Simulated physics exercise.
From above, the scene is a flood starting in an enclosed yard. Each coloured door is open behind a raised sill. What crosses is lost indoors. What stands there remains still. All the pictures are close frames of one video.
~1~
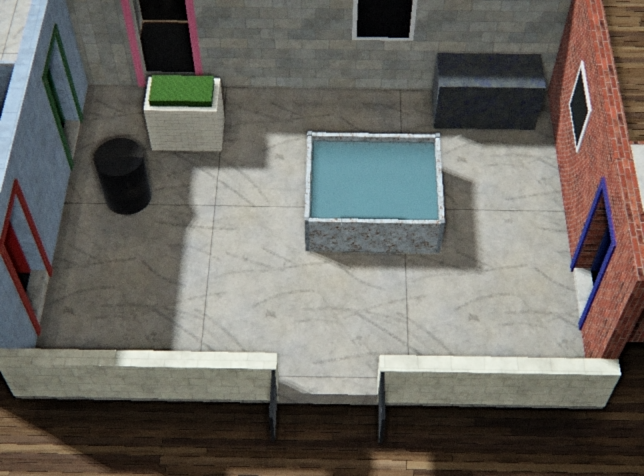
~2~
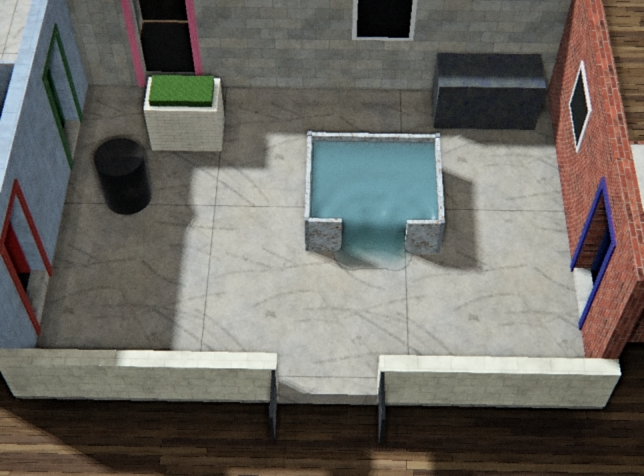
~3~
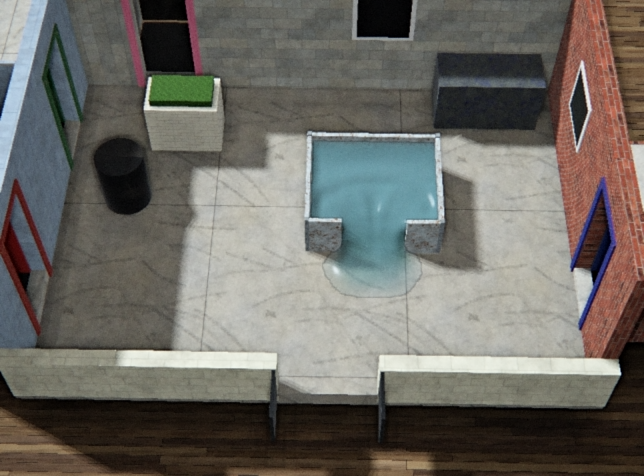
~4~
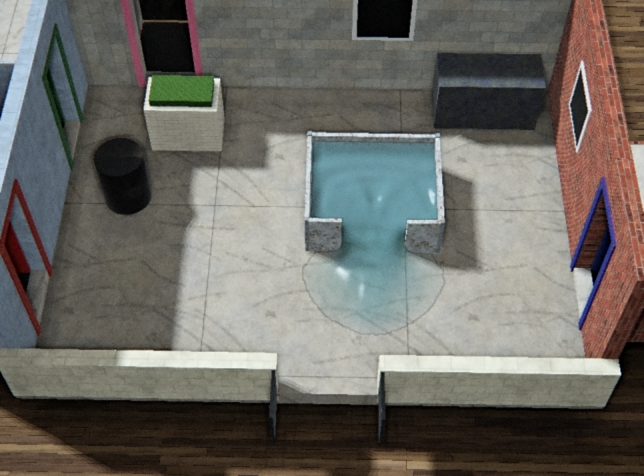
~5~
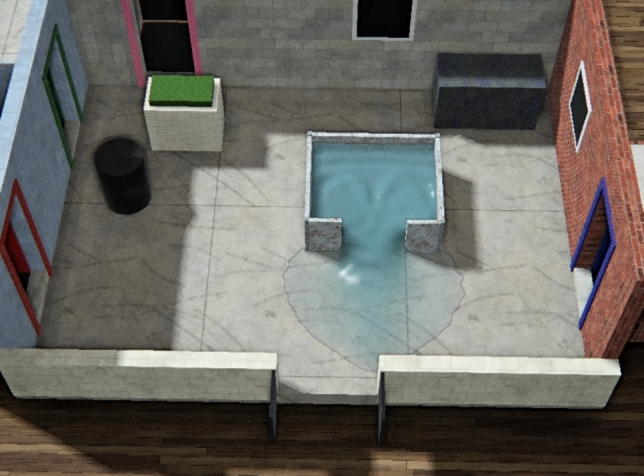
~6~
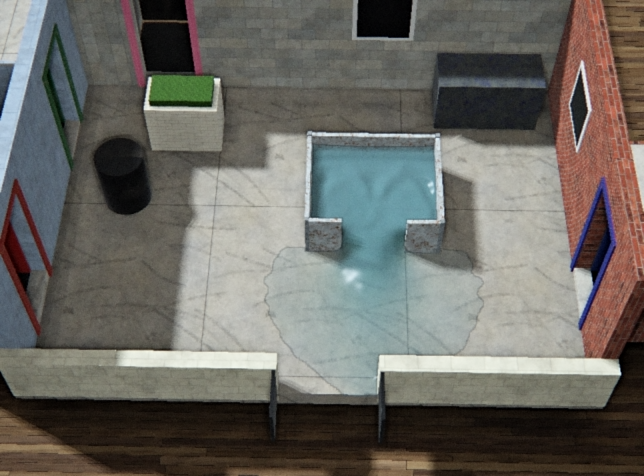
To begin with, still blue water fills a stone tank in a walled yard with coloured doorways, a dark barrel and a planter topped with green. A gap opens in the tank's near side and water pours out onto the pale floor, then fans wider toward the opening in the low front wall.
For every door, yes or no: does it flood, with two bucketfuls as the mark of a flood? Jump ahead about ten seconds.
Green door: No, blue door: No, red door: No, pink door: No.
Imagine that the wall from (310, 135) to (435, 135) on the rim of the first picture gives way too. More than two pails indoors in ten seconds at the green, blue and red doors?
Result: Green gets too much, blue keeps within bounds, red keeps within bounds.
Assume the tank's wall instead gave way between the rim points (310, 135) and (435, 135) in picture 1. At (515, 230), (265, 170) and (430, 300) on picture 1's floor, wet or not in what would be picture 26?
In turn: Awash, flooded, dry.
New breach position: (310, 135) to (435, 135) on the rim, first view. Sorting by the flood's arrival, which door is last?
That's the red door.
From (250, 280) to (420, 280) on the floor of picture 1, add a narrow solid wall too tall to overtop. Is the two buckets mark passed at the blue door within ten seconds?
I'd say the blue door overshoots.
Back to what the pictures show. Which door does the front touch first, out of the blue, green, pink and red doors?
The blue one.
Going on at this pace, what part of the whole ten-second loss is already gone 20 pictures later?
Note - share reached: 60 %.
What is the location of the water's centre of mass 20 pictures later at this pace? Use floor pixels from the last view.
The centre of mass sits at about (390, 269).
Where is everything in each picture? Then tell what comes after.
Still water in the open tank at (374, 180), in the first frame.
The front is at (406, 260), out from the gap at (373, 241), in the second frame.
Water pours out at (373, 241) and has run to (343, 289), in the third frame.
The front is at (388, 328), out from the gap at (373, 241), in the fourth frame.
The front is at a hidden place, out from the gap at (373, 241), in the fifth frame.
The front is at a hidden place, out from the gap at (373, 241), in the sixth frame.
A moment on, water covers 20 % of the floor; the green door not reached, the blue door not reached, the red door not reached, the pink door not reached.
Next, water covers 25 % of the floor; the green door not reached, the blue door wet at the sill, nothing in, the red door not reached, the pink door not reached.
Then, water covers 40 % of the floor; the green door not reached, the blue door wet at the sill, nothing in, the red door wet at the sill, nothing in, the pink door not reached.
Later, water covers 55 % of the floor; the green door not reached, the blue door under two buckets in, the red door wet at the sill, nothing in, the pink door not reached.
In the end, water covers 80 % of the floor; the green door wet at the sill, nothing in, the blue door under two buckets in, the red door wet at the sill, nothing in, the pink door wet at the sill, nothing in.
